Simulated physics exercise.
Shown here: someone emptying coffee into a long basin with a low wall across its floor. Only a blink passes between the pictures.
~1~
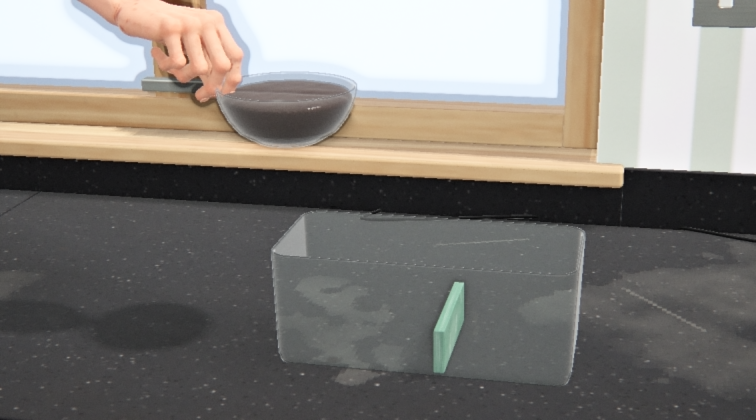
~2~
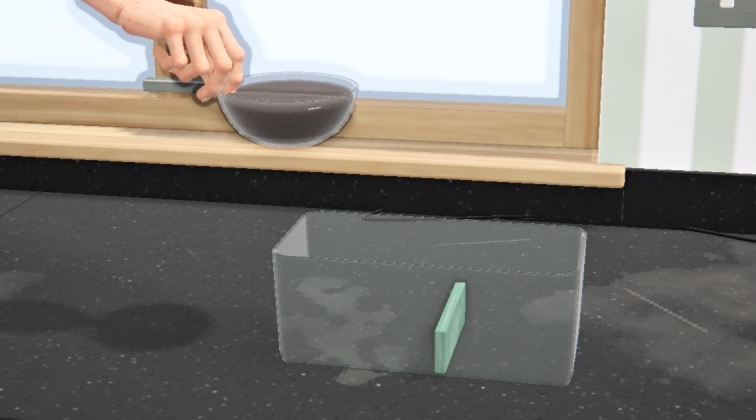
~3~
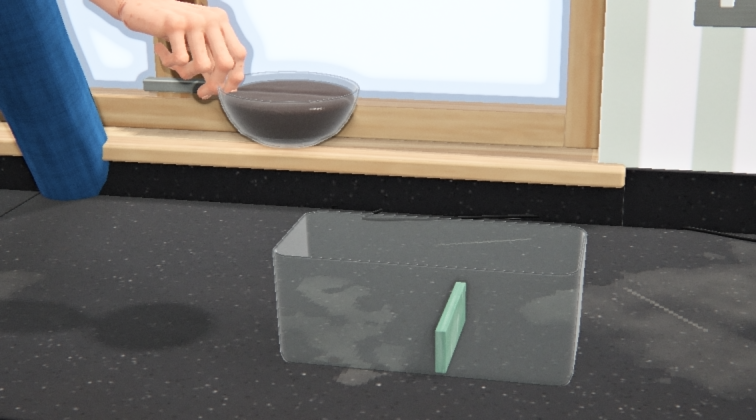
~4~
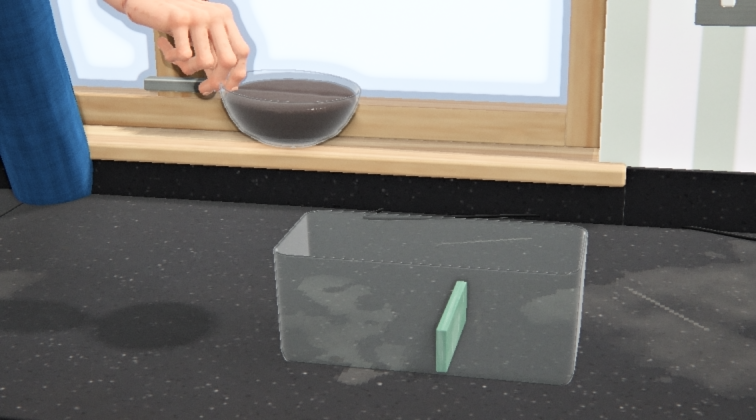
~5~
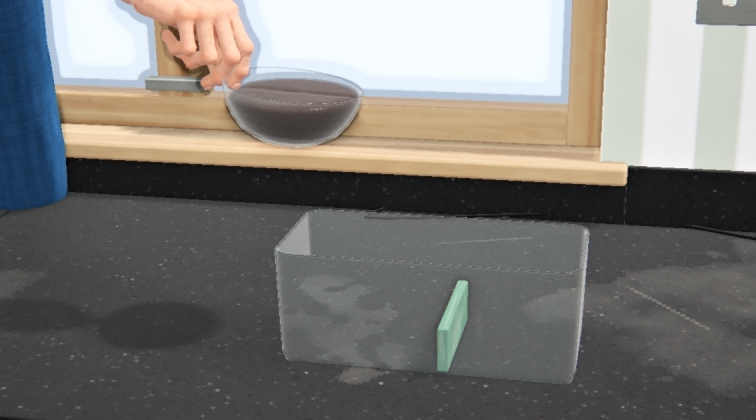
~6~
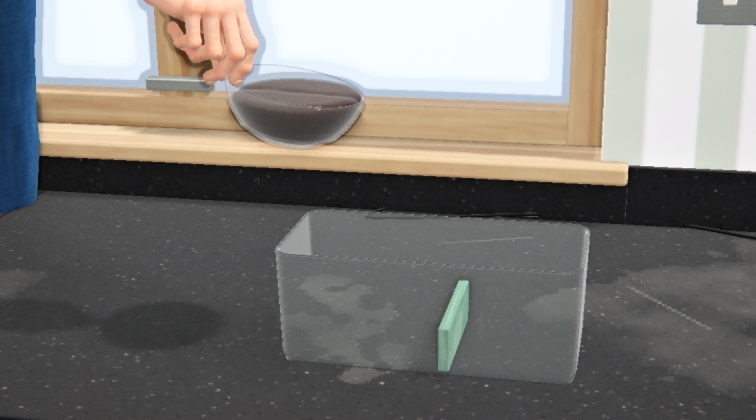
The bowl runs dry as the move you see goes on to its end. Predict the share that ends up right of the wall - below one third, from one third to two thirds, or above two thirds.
The right of the wall is going to lack a full third.
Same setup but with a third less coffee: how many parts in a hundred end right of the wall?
5 in a hundred.
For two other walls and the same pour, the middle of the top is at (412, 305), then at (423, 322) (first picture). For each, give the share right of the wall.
That'd be about 60 percent for the first and about 50 percent for the other.
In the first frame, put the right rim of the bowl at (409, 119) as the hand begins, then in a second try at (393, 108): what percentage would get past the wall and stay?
About 70 % the first time, about 55 % the second.
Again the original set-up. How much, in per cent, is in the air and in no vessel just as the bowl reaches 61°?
That comes to near 35 percent.
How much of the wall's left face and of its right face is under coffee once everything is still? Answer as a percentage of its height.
The left side ends up close to 40, the right side close to 0.
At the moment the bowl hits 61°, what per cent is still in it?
It still holds around 35 per cent there.
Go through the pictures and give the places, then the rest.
Tilt 0°; pouring edge (354, 91); surface from (226, 91) to (352, 96); the long basin's rim runs from (288, 233) to (581, 252); the wall's top is at (450, 307), in the first picture.
Tilt 0°; pouring edge (356, 91); surface from (229, 91) to (353, 97), in the second picture.
Tilt 2°; pouring edge (356, 93); surface from (229, 90) to (354, 97), in the third picture.
Tilt 4°; pouring edge (358, 95); surface from (231, 89) to (356, 98), in the fourth picture.
Tilt 8°; pouring edge (360, 99); surface from (234, 89) to (359, 98), in the fifth picture.
Tilt 12°; pouring edge (362, 104); surface from (237, 89) to (362, 99), in the sixth picture.
A moment on, the bowl is tipped part way and 36 per cent is still to pour, 27 is left of the wall and 0 right of it.
Next, the bowl is tipped on its side and 1 per cent is still to pour, 92 is left of the wall and 1 right of it.
Then the bowl is tipped on its side and 0 per cent is still to pour, 96 is left of the wall and 3 right of it.
Later the bowl is tipped on its side and 0 per cent is still to pour, 96 is left of the wall and 3 right of it.
At rest 96 per cent lies left of the wall, 4 right of it and 1 outside.
